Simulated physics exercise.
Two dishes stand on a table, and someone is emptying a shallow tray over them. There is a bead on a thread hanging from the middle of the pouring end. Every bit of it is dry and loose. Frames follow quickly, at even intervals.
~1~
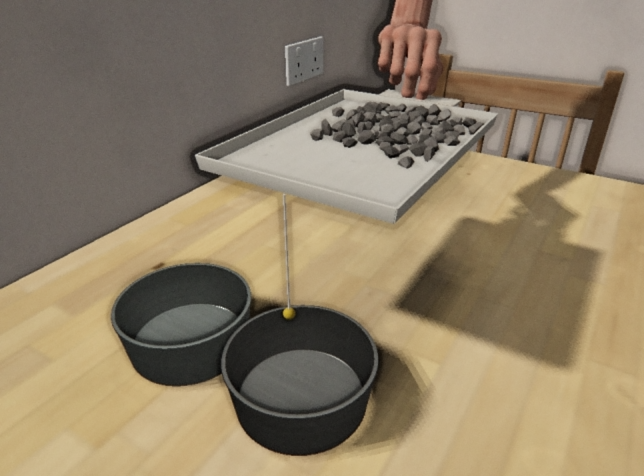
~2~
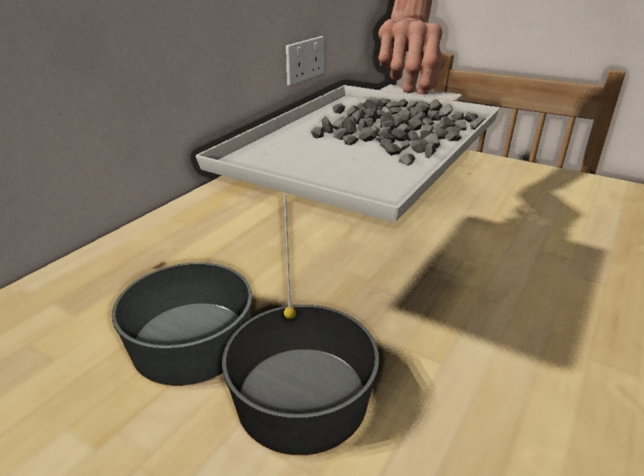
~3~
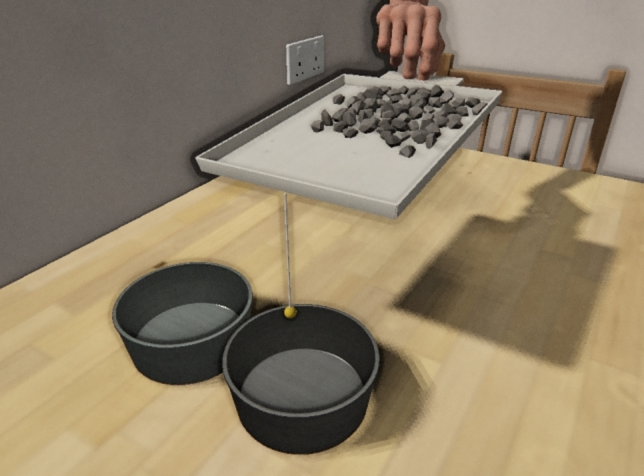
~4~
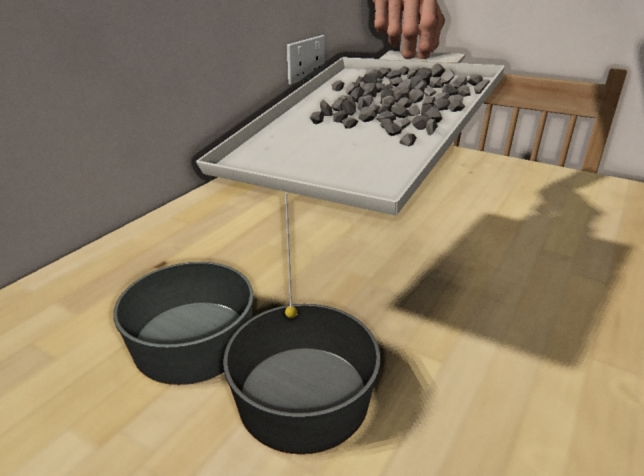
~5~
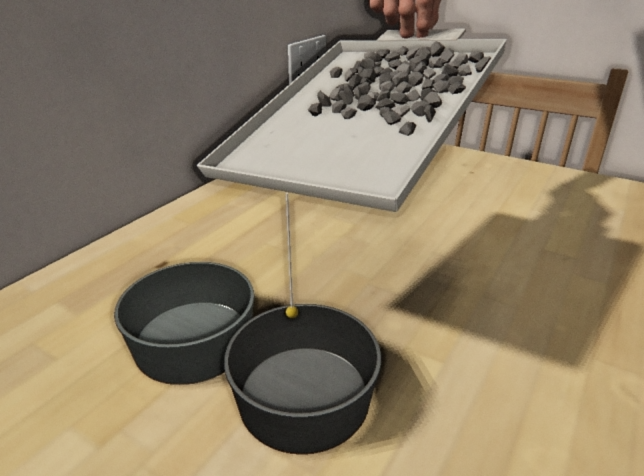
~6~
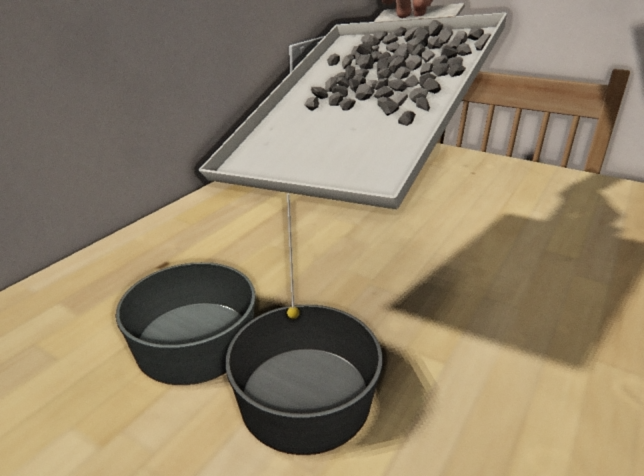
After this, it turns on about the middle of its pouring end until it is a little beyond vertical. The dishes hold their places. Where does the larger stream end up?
It ends up in the left-hand dish.
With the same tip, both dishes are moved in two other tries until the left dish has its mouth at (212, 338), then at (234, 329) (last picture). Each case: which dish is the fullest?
With the dishes at the first place it's the left-side dish, and at the second it's the left-side dish.
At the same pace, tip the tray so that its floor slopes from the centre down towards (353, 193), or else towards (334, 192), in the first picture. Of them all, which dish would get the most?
The first try: Right. The second: The right dish.
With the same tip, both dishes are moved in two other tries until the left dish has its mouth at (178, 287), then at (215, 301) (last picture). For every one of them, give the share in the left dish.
Approximately 50 percent, followed by approximately 80 percent.
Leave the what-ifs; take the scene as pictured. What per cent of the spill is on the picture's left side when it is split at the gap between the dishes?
About 100 per cent.
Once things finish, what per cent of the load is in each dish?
Left dish: Roughly 70 per cent; right dish: Roughly 10 per cent.
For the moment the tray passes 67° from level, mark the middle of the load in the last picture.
I'd put the middle of the pieces at roughly (231, 169).
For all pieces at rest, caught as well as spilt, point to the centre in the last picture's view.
Roughly pixel (196, 347).
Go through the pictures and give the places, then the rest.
The first picture shows corners of the pouring end near (199, 155) and (395, 207), level; middle of the load near (397, 125), bits of gravel; left dish near (135, 357); right dish near (255, 425); bead on its thread near (289, 313).
The second picture shows corners of the pouring end near (199, 155) and (396, 206), level; middle of the load near (398, 121).
The third picture shows corners of the pouring end near (199, 157) and (395, 203), tipped barely, lowest at the left corner; middle of the load near (399, 110).
The fourth picture shows corners of the pouring end near (200, 161) and (395, 200), tipped a little, lowest at the left corner; middle of the load near (399, 94).
The fifth picture shows corners of the pouring end near (201, 164) and (394, 197), tipped clearly, lowest at the left corner; middle of the load near (398, 78).
The sixth picture shows corners of the pouring end near (202, 169) and (393, 195), tipped clearly, lowest at the left corner; middle of the load near (396, 62); left dish near (139, 357); right dish near (259, 424).
Shortly afterwards, tray tipped steeply; the bulk on the tray; near a quarter in the air.
Next, tray tipped past a quarter turn; a little on the tray; a little in the right dish; near two thirds in the left dish; a little outside both; a little in the air.
Some moments later, tray tipped past a quarter turn; a little in the right dish; the bulk in the left dish; a little outside both.
In the end, tray tipped past a quarter turn; a little in the right dish; the bulk in the left dish; a little outside both.
